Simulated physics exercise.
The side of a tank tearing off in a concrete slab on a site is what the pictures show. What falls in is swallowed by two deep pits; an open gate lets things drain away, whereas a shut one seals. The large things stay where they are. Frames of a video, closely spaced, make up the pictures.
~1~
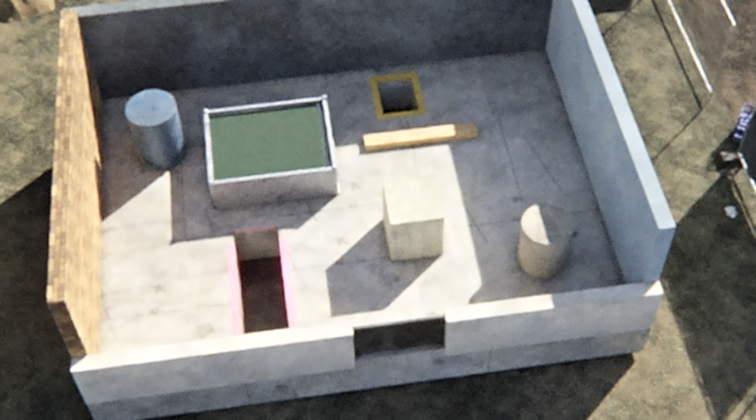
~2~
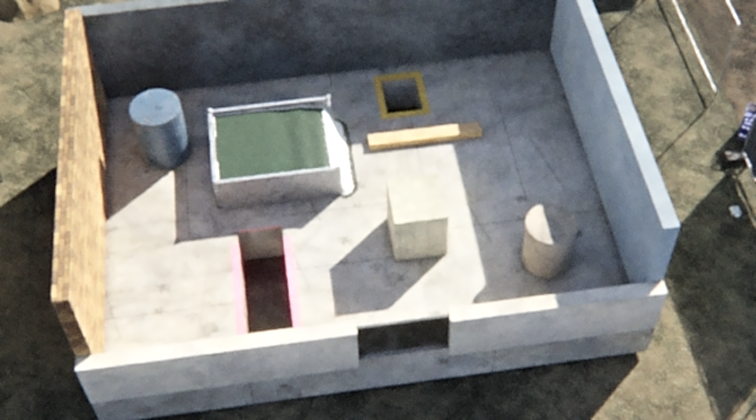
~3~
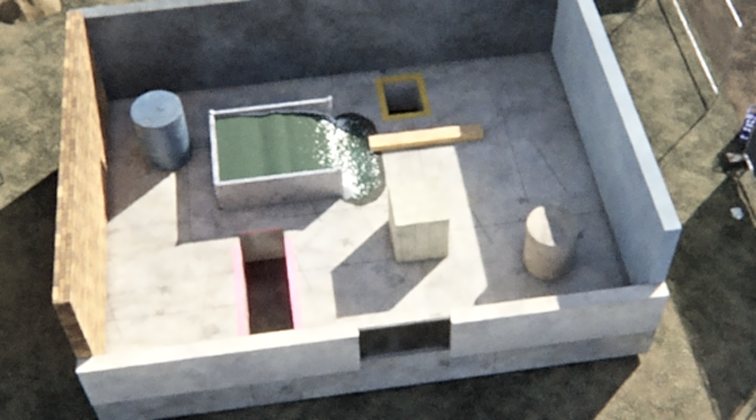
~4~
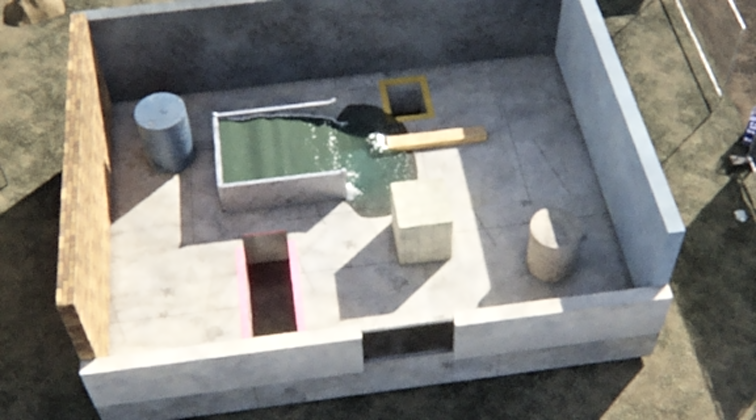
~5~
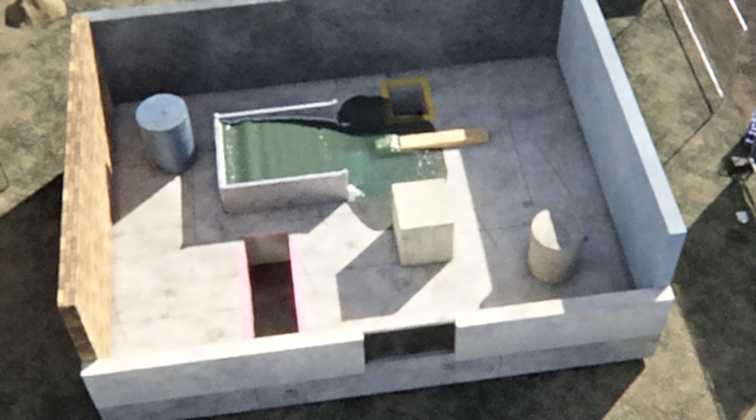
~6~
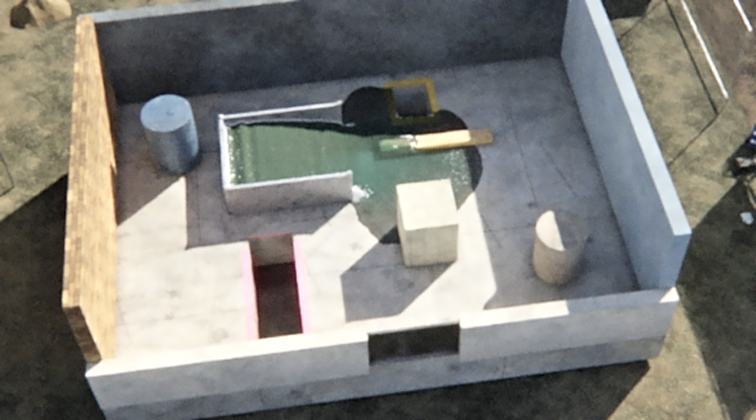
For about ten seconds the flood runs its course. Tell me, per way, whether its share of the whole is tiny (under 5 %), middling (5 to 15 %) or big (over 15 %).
Result: The gate will be a minor outlet short of five per cent; the pink pit will be a middling outlet at five to fifteen per cent; the yellow pit will be a major outlet past fifteen per cent.
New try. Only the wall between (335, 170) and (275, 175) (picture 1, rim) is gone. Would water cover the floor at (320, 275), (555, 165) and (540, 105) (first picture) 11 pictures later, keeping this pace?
Note, points one to three: Reached and soaked / unreached / unreached.
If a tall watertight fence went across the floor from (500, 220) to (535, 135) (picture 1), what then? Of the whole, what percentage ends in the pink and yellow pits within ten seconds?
Pink 6 %, yellow 35 %.
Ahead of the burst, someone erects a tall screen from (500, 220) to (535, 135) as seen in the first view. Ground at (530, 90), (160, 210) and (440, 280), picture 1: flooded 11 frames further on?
In order: Wet; dry; dry.
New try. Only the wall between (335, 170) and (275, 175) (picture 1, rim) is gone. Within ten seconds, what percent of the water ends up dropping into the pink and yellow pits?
Pink about 35 %, yellow about 0 %.
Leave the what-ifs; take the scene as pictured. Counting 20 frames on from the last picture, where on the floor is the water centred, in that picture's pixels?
I'd say around (471, 180).
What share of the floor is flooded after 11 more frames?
That should be about 35 %.
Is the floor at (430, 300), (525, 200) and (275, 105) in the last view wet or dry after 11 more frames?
One by one: Left dry / waterlogged / left dry.
A moment on, water covers 25 % of the floor; the gate 0 %, the pink pit 0 %, the yellow pit 4 %.
Next, water covers 35 % of the floor; the gate 0 %, the pink pit 0 %, the yellow pit 10 %.
Then, water covers 40 % of the floor; the gate 0 %, the pink pit 0 %, the yellow pit 15 %.
Later, water covers 55 % of the floor; the gate 0 %, the pink pit 0 %, the yellow pit 20 %.
In the end, water covers 70 % of the floor; the gate 0 %, the pink pit 9 %, the yellow pit 29 %.
